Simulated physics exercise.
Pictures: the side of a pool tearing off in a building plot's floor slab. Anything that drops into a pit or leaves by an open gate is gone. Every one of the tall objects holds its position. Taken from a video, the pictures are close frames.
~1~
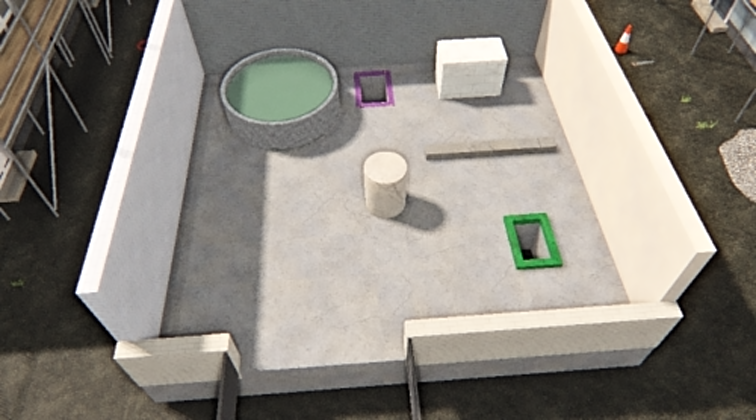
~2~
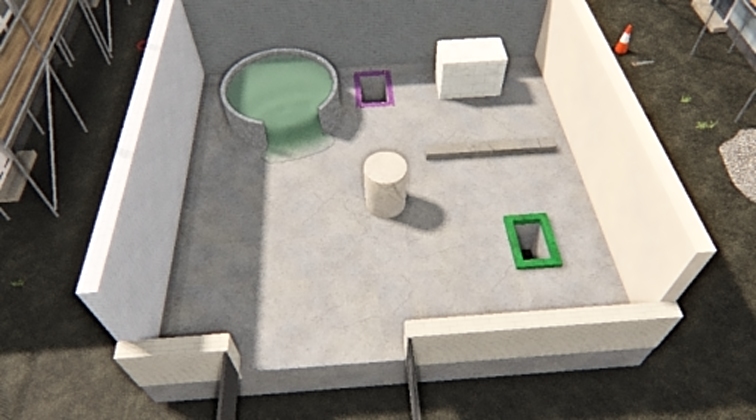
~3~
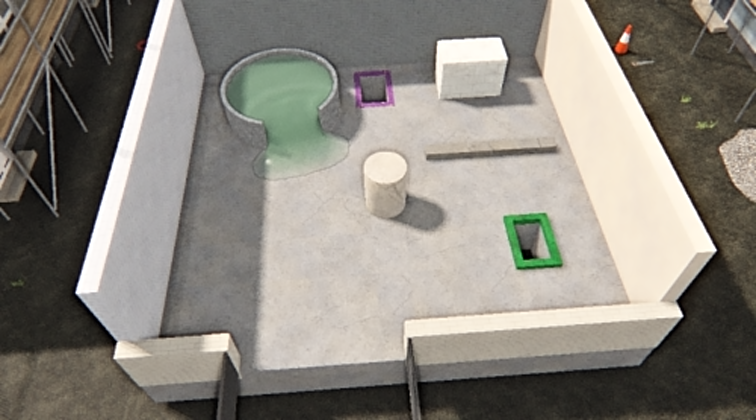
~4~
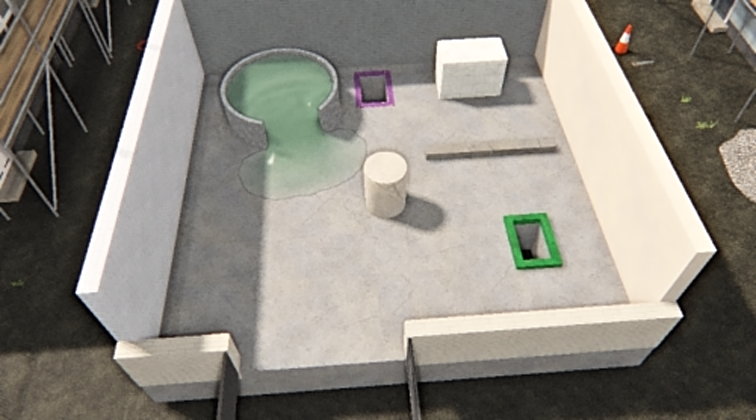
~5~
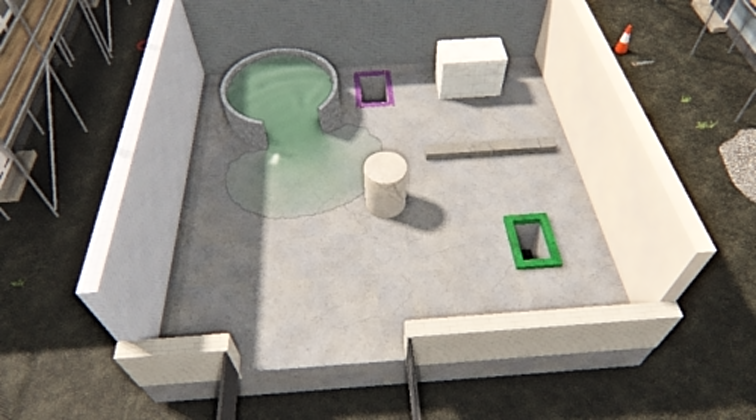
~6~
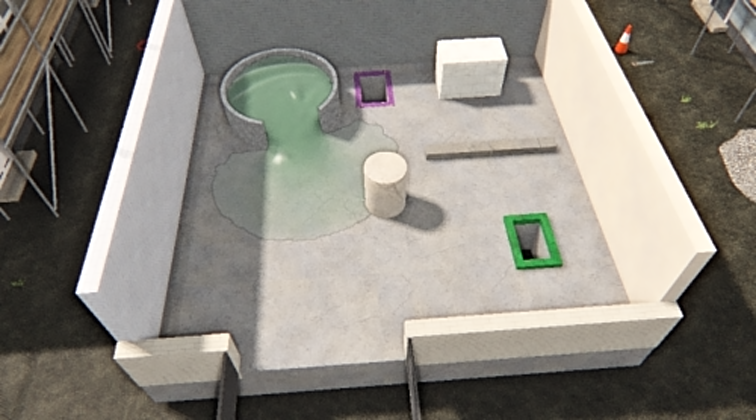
Green water pours through a gap in the front of a round stone pool and spreads across the grey slab in a widening sheet, reaching the upright pale cylinder while the white block and low bar stay still.
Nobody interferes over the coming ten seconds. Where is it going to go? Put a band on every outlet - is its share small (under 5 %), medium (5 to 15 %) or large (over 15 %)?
In the end, the gate has a large share, the purple pit has a small share, the green pit has a small share.
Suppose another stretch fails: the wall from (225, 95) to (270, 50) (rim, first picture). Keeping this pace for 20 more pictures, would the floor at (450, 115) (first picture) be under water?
I reckon that spot ends up left bare.
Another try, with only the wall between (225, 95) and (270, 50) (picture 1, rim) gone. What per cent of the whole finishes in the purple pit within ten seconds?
Roughly 6 per cent goes to the purple pit.
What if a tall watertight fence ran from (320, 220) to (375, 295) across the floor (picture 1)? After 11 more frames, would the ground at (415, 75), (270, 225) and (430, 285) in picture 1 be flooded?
In the order given, the spots are spared, swamped and swamped.
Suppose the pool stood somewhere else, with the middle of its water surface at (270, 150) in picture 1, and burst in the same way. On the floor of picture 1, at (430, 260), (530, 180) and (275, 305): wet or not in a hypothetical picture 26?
Taking them as they were asked, they come out soaked, bone dry, soaked.
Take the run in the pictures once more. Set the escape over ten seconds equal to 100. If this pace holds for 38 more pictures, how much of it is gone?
It would be around 70 %.
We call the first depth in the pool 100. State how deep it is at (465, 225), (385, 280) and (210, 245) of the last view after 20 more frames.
Around 2, 4 and 2 %.
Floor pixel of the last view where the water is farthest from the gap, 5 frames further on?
Farthest reach: About (375, 324).
A moment on, water covers 30 % of the floor; the gate 0 %, the purple pit 0 %, the green pit 0 %.
Next, water covers 45 % of the floor; the gate 4 %, the purple pit 0 %, the green pit 0 %.
Then, water covers 55 % of the floor; the gate 16 %, the purple pit 0 %, the green pit 0 %.
Later, water covers 60 % of the floor; the gate 30 %, the purple pit 0 %, the green pit 0 %.
In the end, water covers 65 % of the floor; the gate 43 %, the purple pit 0 %, the green pit 0 %.
